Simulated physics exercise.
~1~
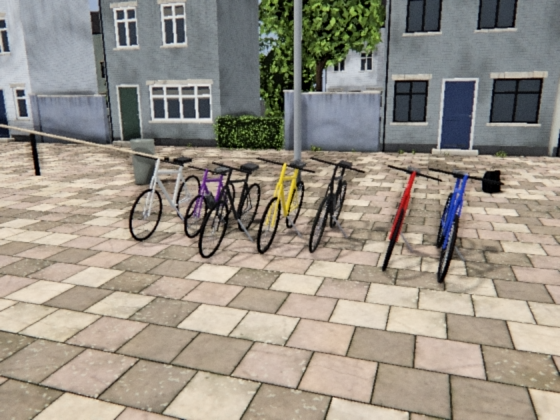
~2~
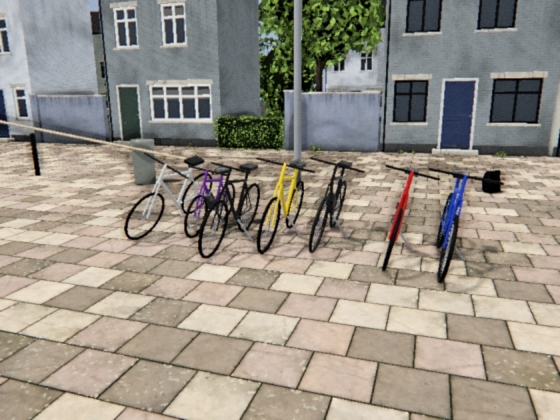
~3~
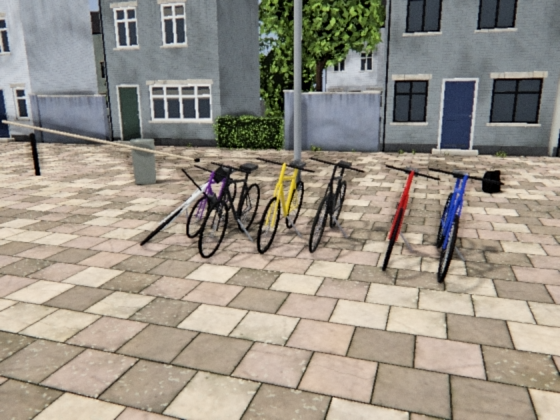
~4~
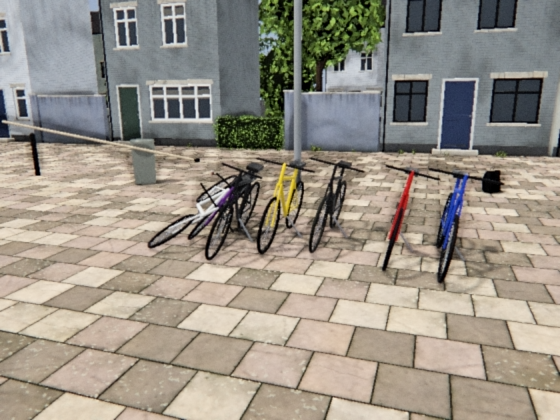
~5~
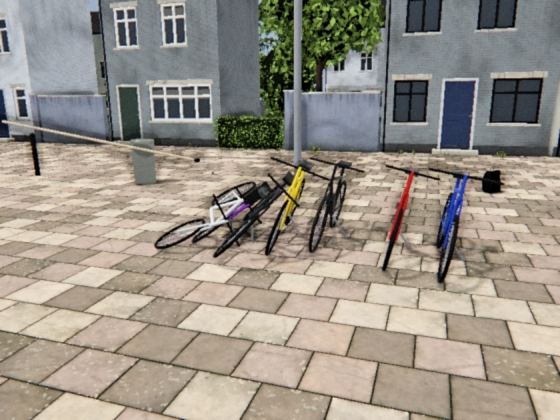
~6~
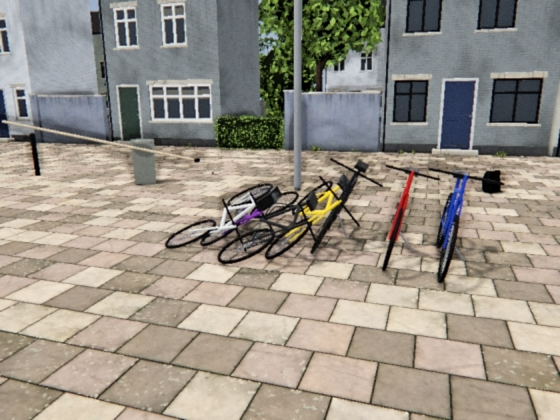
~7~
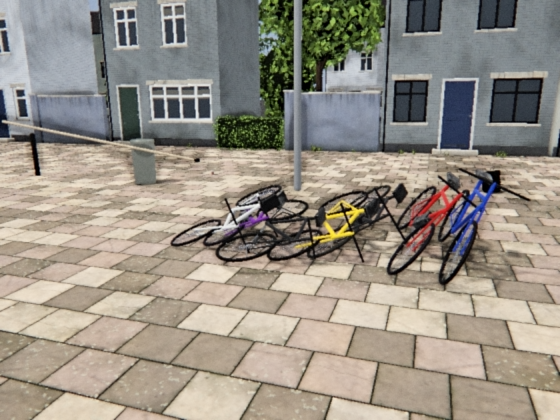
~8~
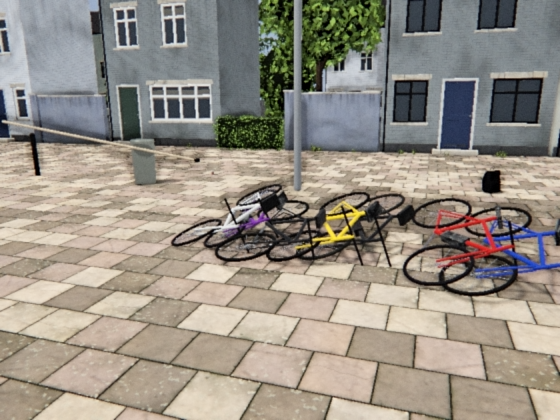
In this clip, a pole at the left swings slightly right beside a row of parked bicycles on a paved square, and the white bicycle tips over, followed by the purple, yellow, black, red and blue ones, until all lie toppled on the paving.
